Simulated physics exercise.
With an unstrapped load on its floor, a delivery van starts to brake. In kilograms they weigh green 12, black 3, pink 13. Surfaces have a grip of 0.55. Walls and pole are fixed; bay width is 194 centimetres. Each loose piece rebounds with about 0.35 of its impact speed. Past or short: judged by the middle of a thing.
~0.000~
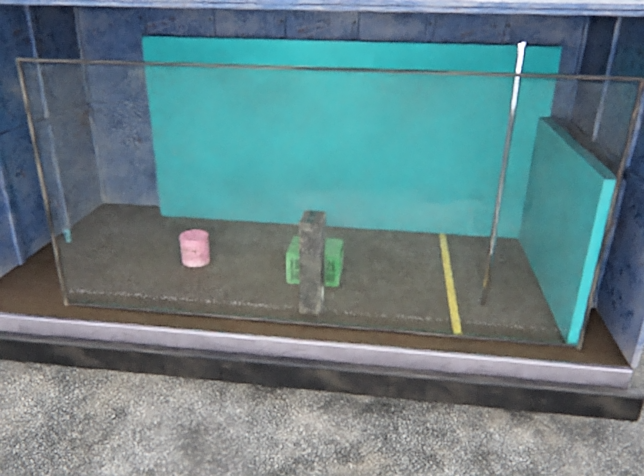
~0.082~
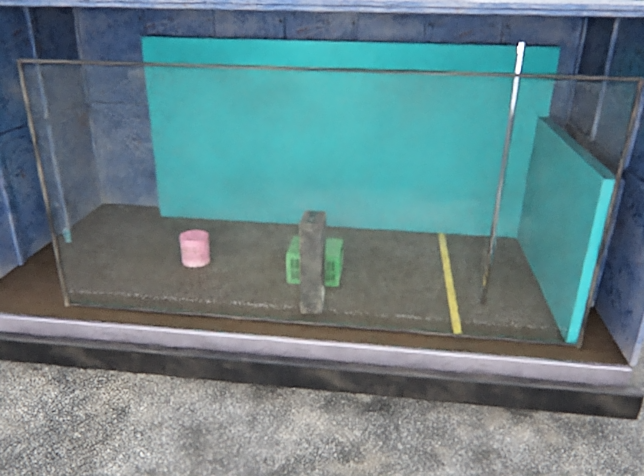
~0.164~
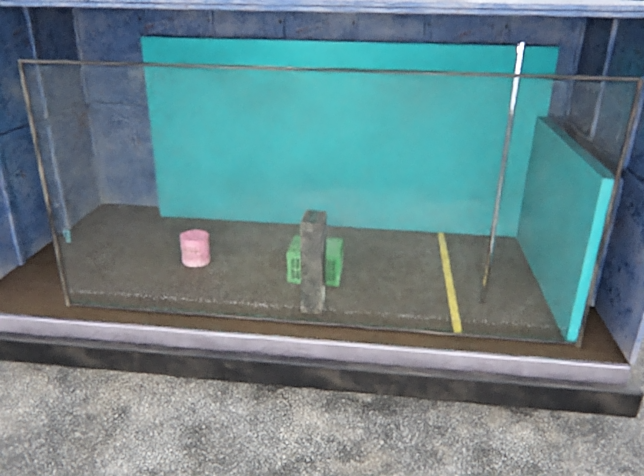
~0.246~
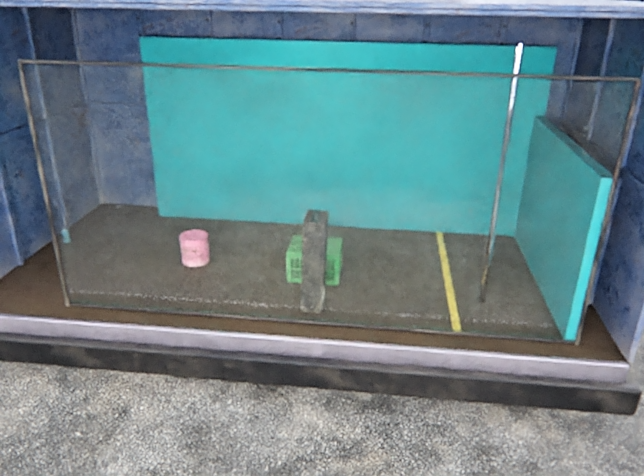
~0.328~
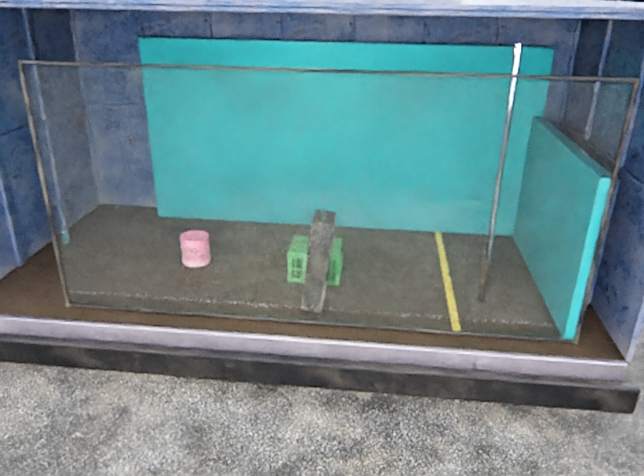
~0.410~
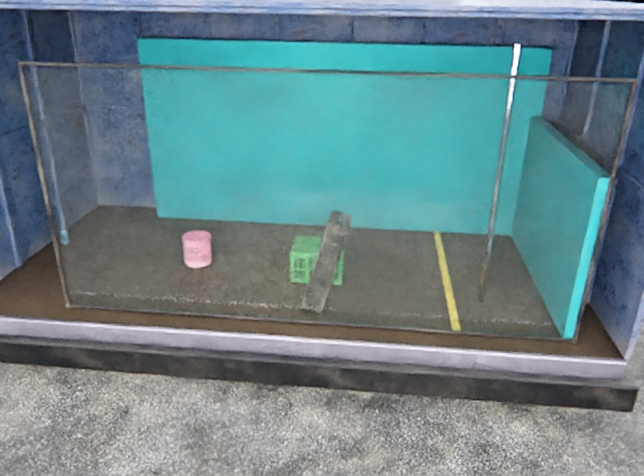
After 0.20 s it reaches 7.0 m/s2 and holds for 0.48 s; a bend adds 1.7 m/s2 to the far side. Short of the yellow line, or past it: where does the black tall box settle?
Honestly, it never carries over the line.
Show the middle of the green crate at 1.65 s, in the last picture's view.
(366, 258).
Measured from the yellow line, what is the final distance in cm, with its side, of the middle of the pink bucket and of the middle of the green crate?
Measured at the end, the pink bucket is 190 cm short and the green crate is 70 cm short.
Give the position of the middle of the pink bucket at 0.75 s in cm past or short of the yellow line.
It is roughly 210 cm short of the mark.
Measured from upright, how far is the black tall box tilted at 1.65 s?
The angle from upright is close to 90°.
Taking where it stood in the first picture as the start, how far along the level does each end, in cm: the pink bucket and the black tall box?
Lab note: Pink bucket shifted 45, black tall box shifted 100.
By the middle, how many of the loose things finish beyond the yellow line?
0.
After 0.75 s the black tall box is 42 cm short of the yellow line, tilted 90°, near (401, 294) in the last picture's view; the pink bucket 209 cm short of the yellow line, tilted 0°.
After 1.15 s the black tall box is 19 cm short of the yellow line, tilted 90°, near (429, 298) in the last picture's view; the pink bucket 192 cm short of the yellow line, tilted 0°.
After 1.65 s the black tall box is 19 cm short of the yellow line, tilted 90°, near (429, 298) in the last picture's view; the pink bucket 192 cm short of the yellow line, tilted 0°.
At rest, 1.9 s, green crate stops short of the yellow line; black tall box stops short of the yellow line; pink bucket stops short of the yellow line.
